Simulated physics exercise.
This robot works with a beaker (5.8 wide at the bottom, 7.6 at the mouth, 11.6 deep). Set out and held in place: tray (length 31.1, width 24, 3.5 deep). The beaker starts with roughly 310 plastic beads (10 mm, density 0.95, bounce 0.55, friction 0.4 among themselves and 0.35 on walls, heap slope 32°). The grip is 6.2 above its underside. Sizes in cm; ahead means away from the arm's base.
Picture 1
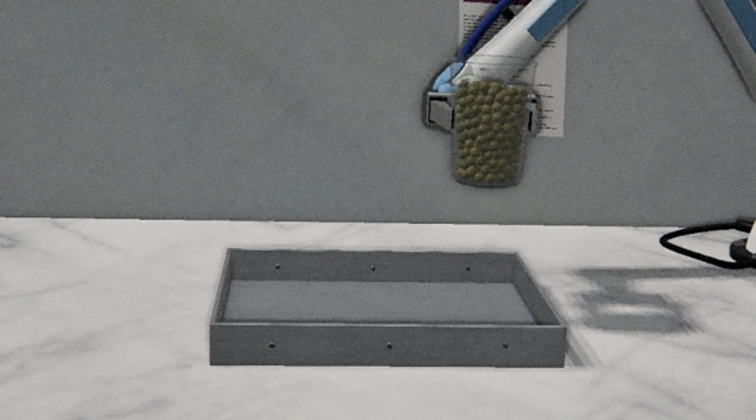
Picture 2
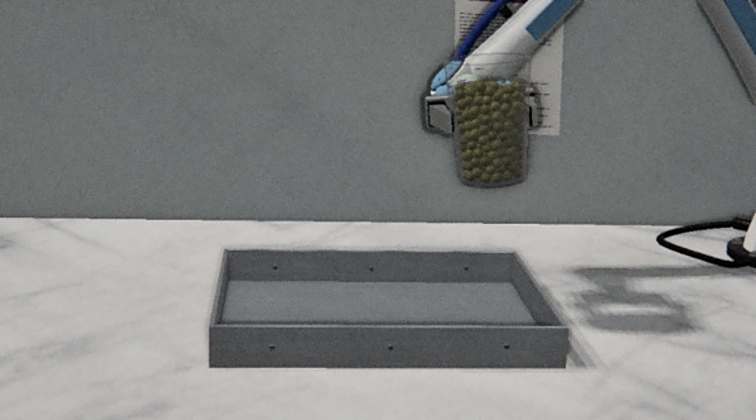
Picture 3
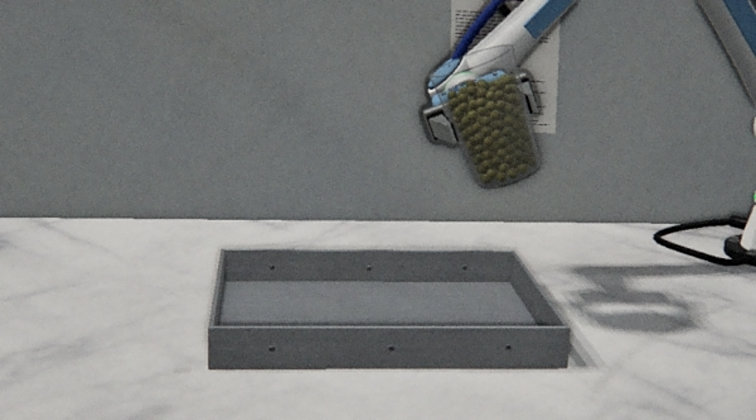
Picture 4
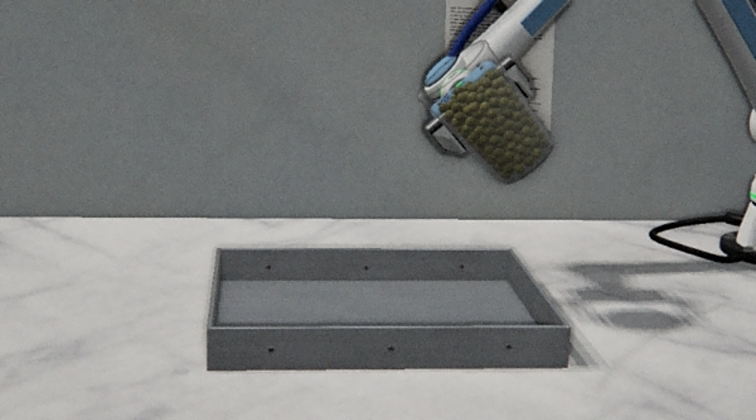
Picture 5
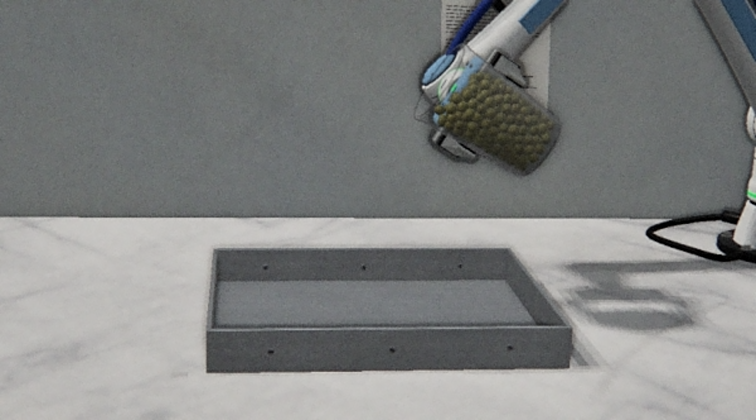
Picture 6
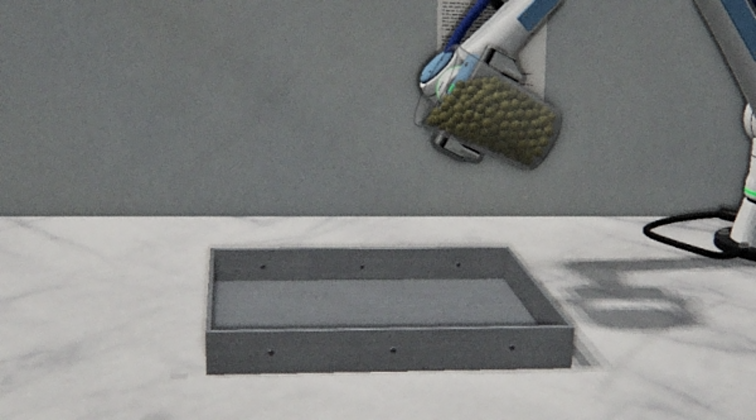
A clear beaker full of greenish beads, held upright by a robot arm above an empty gray tray, was steadily tilted until it leaned far over to the right, with the beads still inside.
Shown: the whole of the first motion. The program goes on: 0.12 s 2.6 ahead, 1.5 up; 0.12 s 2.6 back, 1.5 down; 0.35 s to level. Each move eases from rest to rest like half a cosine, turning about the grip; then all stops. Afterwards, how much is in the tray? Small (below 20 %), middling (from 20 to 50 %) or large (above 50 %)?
Share in the tray: Small (below 20 %).
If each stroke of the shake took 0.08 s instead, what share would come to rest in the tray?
It would be near 35 per cent.
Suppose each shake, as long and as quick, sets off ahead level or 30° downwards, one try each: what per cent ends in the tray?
Some 10 and 5 per cent.
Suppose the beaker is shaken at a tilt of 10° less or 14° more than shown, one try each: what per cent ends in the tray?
Some 5 and 30 per cent.
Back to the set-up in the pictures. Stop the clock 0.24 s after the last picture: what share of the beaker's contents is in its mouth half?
About 55 per cent.
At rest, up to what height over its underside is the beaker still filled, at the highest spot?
Some 9.5 cm.
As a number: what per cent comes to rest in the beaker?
Some 90 per cent.
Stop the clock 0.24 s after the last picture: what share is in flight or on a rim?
About 5 per cent.
Then, 0.24 s after the last picture, tilted 64° forward, highest piece 23 above the table; 297 in the beaker, 17 in flight or on a rim.
Then, 0.47 s after the last picture, tilted 16° forward, highest piece 26 above the table; 280 in the beaker, 29 in the tray, 5 in flight or on a rim.
Then, 0.79 s after the last picture, level, highest piece 24 above the table; 279 in the beaker, 35 in the tray.
Then, 1.84 s after the last picture, level, highest piece 24 above the table; 279 in the beaker, 35 in the tray.
Final count, 279 in the beaker, 35 in the tray. That is 11 % in the tray.
